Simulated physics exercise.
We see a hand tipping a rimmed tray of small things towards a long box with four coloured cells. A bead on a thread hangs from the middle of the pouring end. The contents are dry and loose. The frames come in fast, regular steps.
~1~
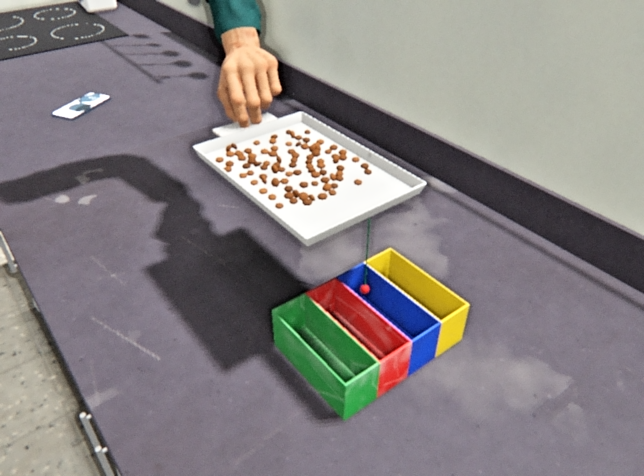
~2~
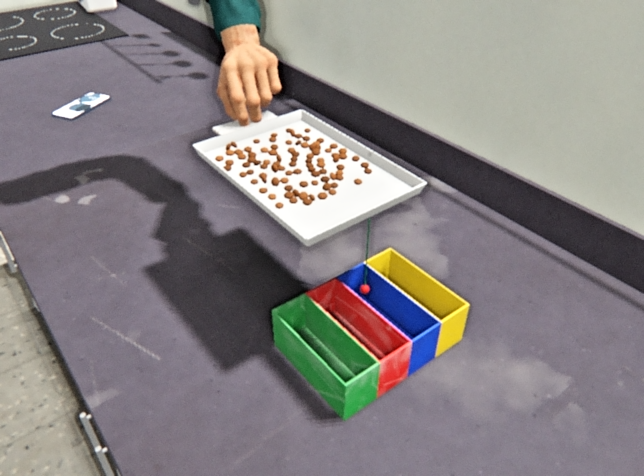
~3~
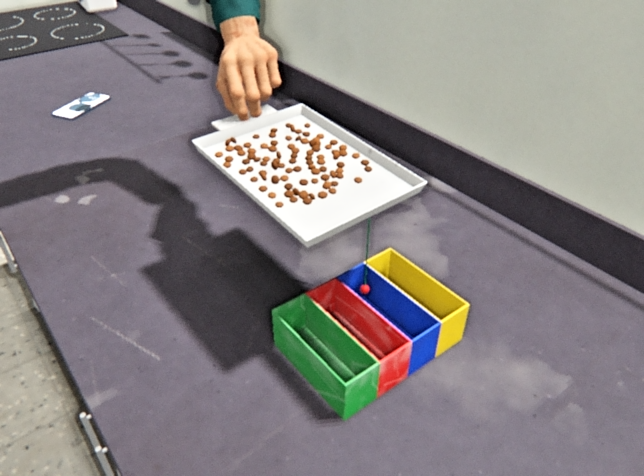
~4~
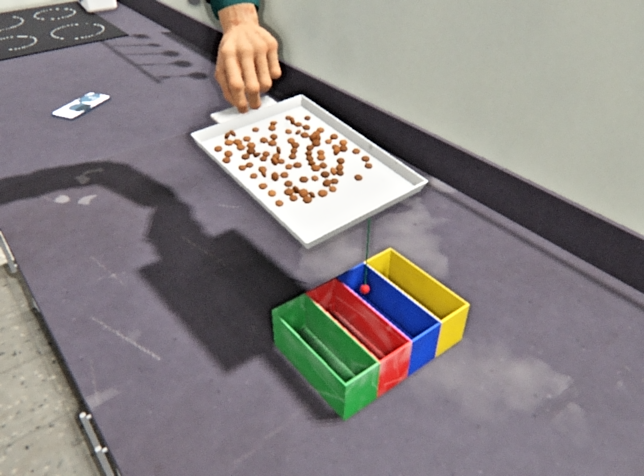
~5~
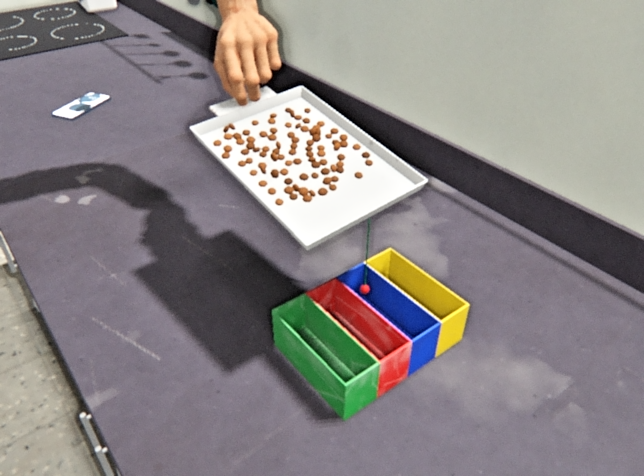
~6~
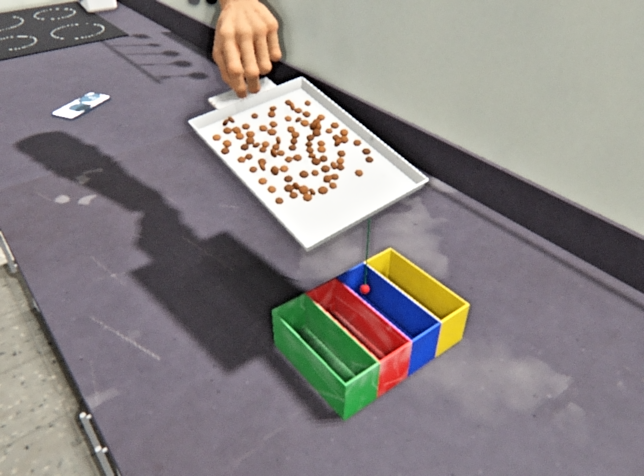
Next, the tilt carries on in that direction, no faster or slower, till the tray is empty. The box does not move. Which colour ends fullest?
The green cell gets the most.
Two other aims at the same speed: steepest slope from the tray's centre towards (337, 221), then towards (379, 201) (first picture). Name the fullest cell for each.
One: The green one. Two: That yellow cell.
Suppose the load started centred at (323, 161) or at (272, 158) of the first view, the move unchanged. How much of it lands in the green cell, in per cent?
Near 60 % and 70 %.
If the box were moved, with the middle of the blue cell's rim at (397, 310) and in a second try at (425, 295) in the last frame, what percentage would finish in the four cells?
The first gives 90 %, the second 20 %.
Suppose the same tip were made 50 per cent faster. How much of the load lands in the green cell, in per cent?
Roughly 70 in a hundred.
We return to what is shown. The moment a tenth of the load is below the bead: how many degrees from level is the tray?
At some 60 degrees.
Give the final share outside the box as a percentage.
Close to 10 per cent.
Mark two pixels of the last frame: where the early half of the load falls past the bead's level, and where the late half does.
Around (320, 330) and then (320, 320).
Shortly afterwards, tray tipped steeply; the bulk on the tray; a little in the green cell; only a few in the red cell; a little falling or outside the box.
Next, tray tipped right over; only a few on the tray; near two thirds in the green cell; near a quarter in the red cell; near a quarter falling or outside the box.
Some moments later, tray tipped past a quarter turn; near two thirds in the green cell; near a quarter in the red cell; a little falling or outside the box.
In the end, tray tipped past a quarter turn; near two thirds in the green cell; near a quarter in the red cell; none at all in the blue cell; none at all in the yellow cell; a little outside the box.
